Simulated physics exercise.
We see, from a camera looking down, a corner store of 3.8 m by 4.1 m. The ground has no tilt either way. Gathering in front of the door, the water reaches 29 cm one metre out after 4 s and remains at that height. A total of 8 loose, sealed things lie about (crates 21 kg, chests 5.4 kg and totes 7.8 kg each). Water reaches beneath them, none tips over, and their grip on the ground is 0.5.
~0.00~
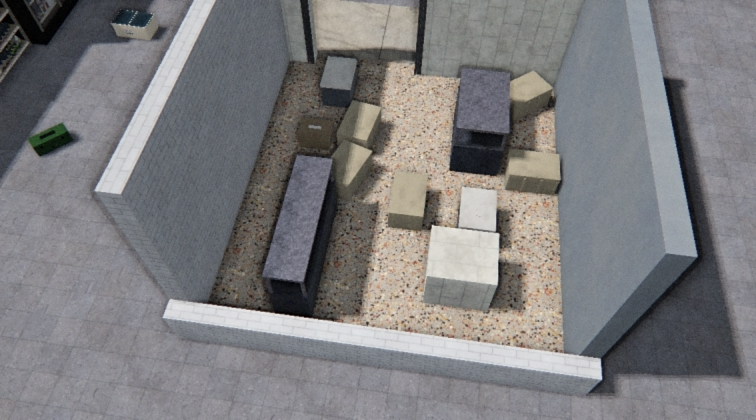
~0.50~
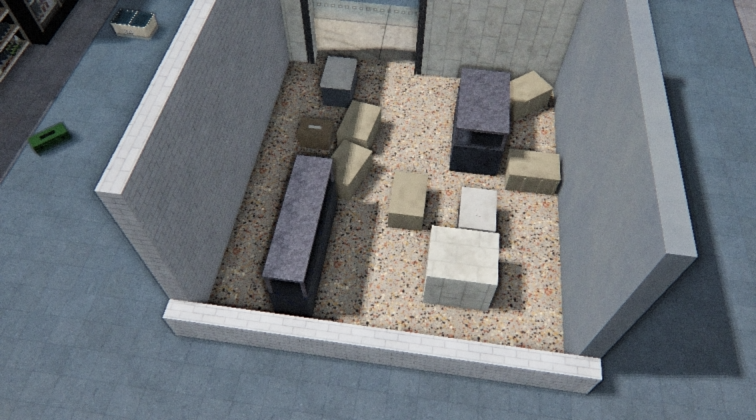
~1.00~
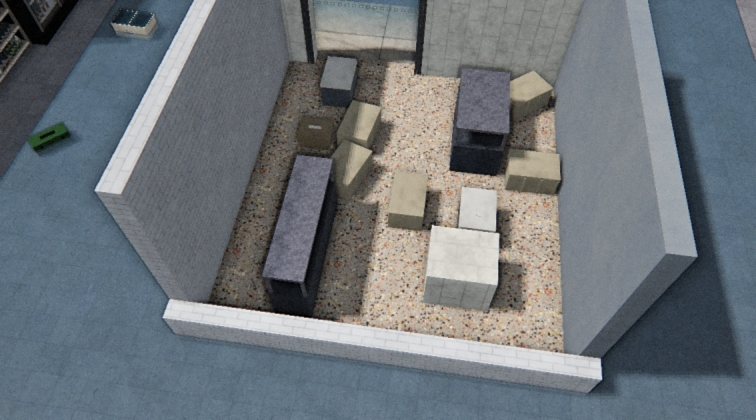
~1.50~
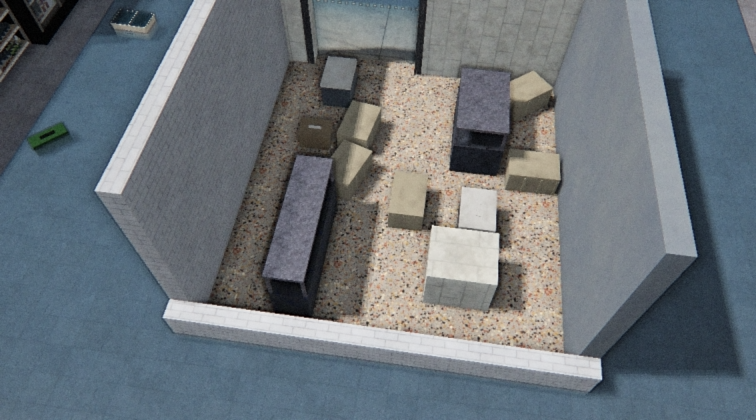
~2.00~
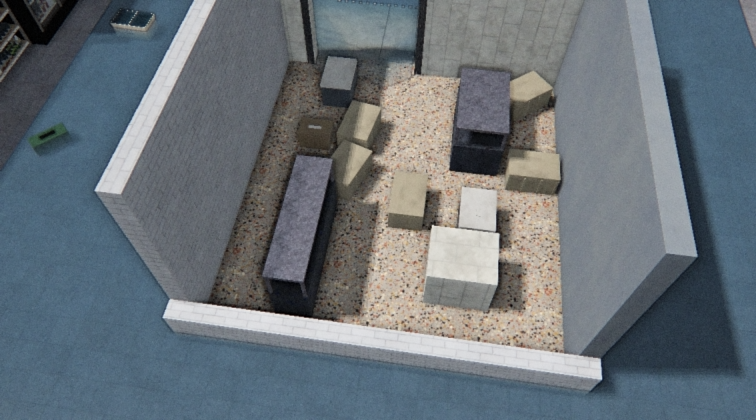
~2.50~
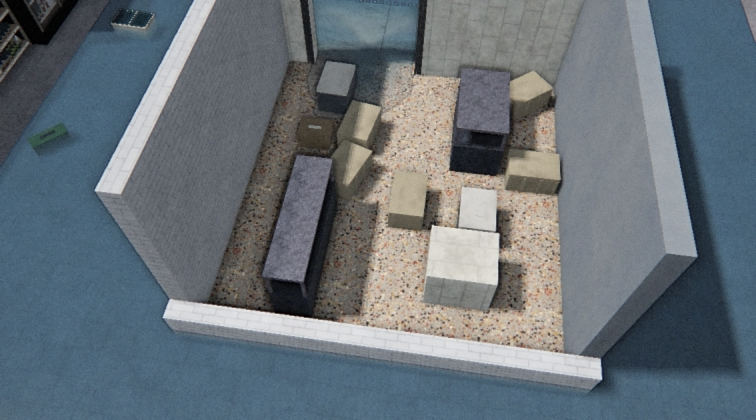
Water spreads over the grey ground outside and slightly enters the doorway of a walled room.
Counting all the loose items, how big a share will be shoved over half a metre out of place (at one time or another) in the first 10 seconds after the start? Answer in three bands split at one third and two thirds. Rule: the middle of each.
Two thirds or more.
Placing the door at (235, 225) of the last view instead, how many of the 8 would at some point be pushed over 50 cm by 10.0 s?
Result: 7.
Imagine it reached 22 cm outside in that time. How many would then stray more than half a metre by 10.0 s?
Then the count would be 6.
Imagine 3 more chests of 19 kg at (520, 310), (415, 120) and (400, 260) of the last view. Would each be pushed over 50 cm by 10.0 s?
Within the limit; within the limit; beyond the limit.
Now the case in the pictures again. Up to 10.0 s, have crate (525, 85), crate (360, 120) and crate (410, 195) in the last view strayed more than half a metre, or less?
So that's inside it for the first, beyond it for the second and beyond it for the last.
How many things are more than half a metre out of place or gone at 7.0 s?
Tally: 6.
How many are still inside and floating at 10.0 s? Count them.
At that point I count 7.
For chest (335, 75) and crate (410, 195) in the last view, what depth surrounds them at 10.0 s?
About 25 and 17 cm.
After 3.5 s 1 of 8 are over 50 cm from their spots; 1 afloat.
After 4.5 s 2 of 8 are over 50 cm from their spots; 1 afloat.
After 7.0 s 6 of 8 are over 50 cm from their spots; 3 afloat.
After 10.0 s 7 of 8 are over 50 cm from their spots, and 7 have been at some point; 7 afloat.
